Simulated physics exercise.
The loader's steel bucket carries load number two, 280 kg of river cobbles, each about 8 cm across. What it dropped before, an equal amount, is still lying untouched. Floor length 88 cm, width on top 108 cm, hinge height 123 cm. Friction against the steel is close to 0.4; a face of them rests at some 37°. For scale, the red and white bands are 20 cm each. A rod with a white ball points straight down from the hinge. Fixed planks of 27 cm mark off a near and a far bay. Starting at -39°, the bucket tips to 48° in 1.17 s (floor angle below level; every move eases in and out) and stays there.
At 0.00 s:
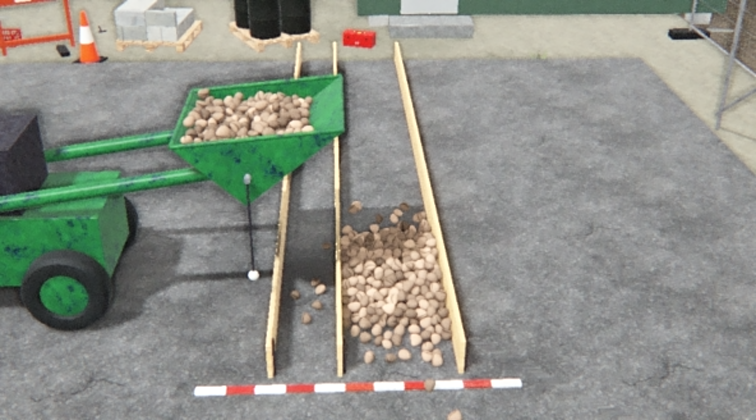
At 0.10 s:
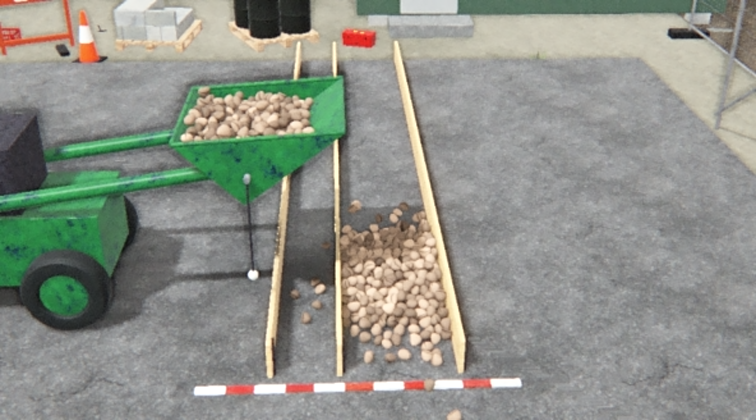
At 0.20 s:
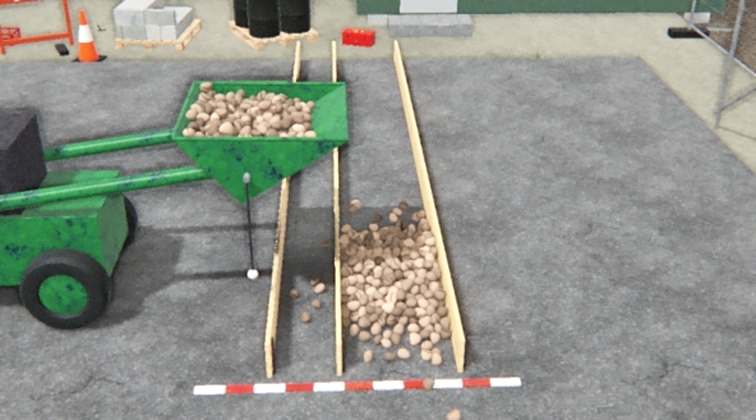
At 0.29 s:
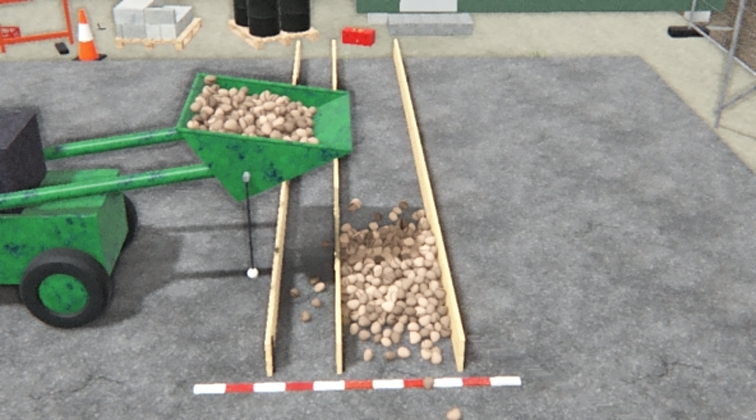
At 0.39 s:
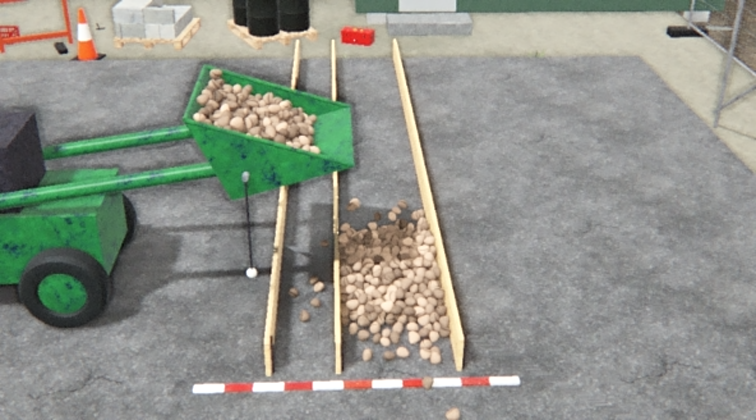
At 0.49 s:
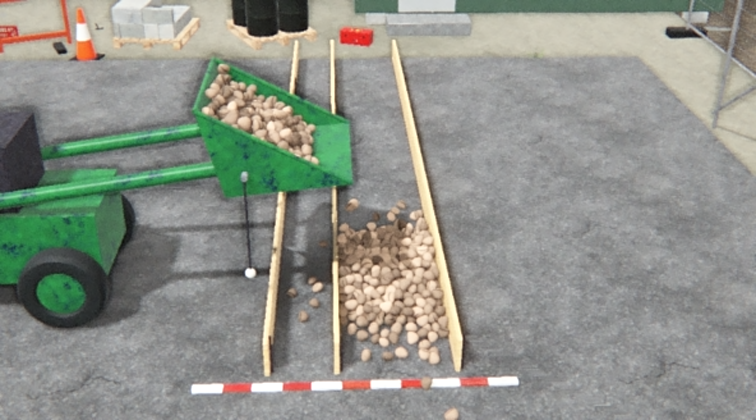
Green loader tilting its bucket of round brown stones down to the right, beside a loose pile lying between wooden boards.
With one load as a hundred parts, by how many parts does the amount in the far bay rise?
Close to 71 parts in a hundred.
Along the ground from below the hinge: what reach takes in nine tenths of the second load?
Roughly 120 cm ahead of it.
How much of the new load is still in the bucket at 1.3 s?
About 35 per cent.
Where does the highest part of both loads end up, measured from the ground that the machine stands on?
About 38 cm above it.
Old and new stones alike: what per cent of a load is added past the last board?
About 0 per cent.
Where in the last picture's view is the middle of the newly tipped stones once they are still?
Around (361, 270).
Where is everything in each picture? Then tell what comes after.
In the first frame, lip at (344, 130), floor tilted -39°, highest stones at (261, 107). The earlier load is highest near (363, 260), 22 cm above ground level, 2 % in the near bay, 98 % in the far bay.
In the second frame, lip at (345, 132), floor tilted -37°, highest stones at (232, 107); the stones move at 0.1 m/s on average.
In the third frame, lip at (348, 139), floor tilted -32°, highest stones at (214, 103); the stones move at 0.2 m/s on average.
In the fourth frame, lip at (352, 150), floor tilted -25°, highest stones at (213, 98); the stones move at 0.3 m/s on average.
In the fifth frame, the bucket is at -16°, its lip at (354, 165); the top of the load is at (217, 92); the stones move at 0.4 m/s on average.
In the sixth frame, lip at (352, 183), floor tilted -6°, highest stones at (222, 85); the stones move at 0.4 m/s on average.
After 0.9 s the floor is at 35°; in per cent of one load, 100 in the bucket, 2 in the near bay, 98 in the far bay; the foremost stones are at (433, 270).
After 1.3 s the floor is at 48°; in per cent of one load, 36 in the bucket, 31 in the near bay, 133 in the far bay; the foremost stones are at (434, 274).
After 1.6 s the floor is at 48°; in per cent of one load, 0 in the bucket, 35 in the near bay, 165 in the far bay; the foremost stones are at (430, 265).
After 4.2 s the floor is at 48°; in per cent of one load, 0 in the bucket, 31 in the near bay, 169 in the far bay; the foremost stones are at (433, 266). Net gain in the far bay, 71.
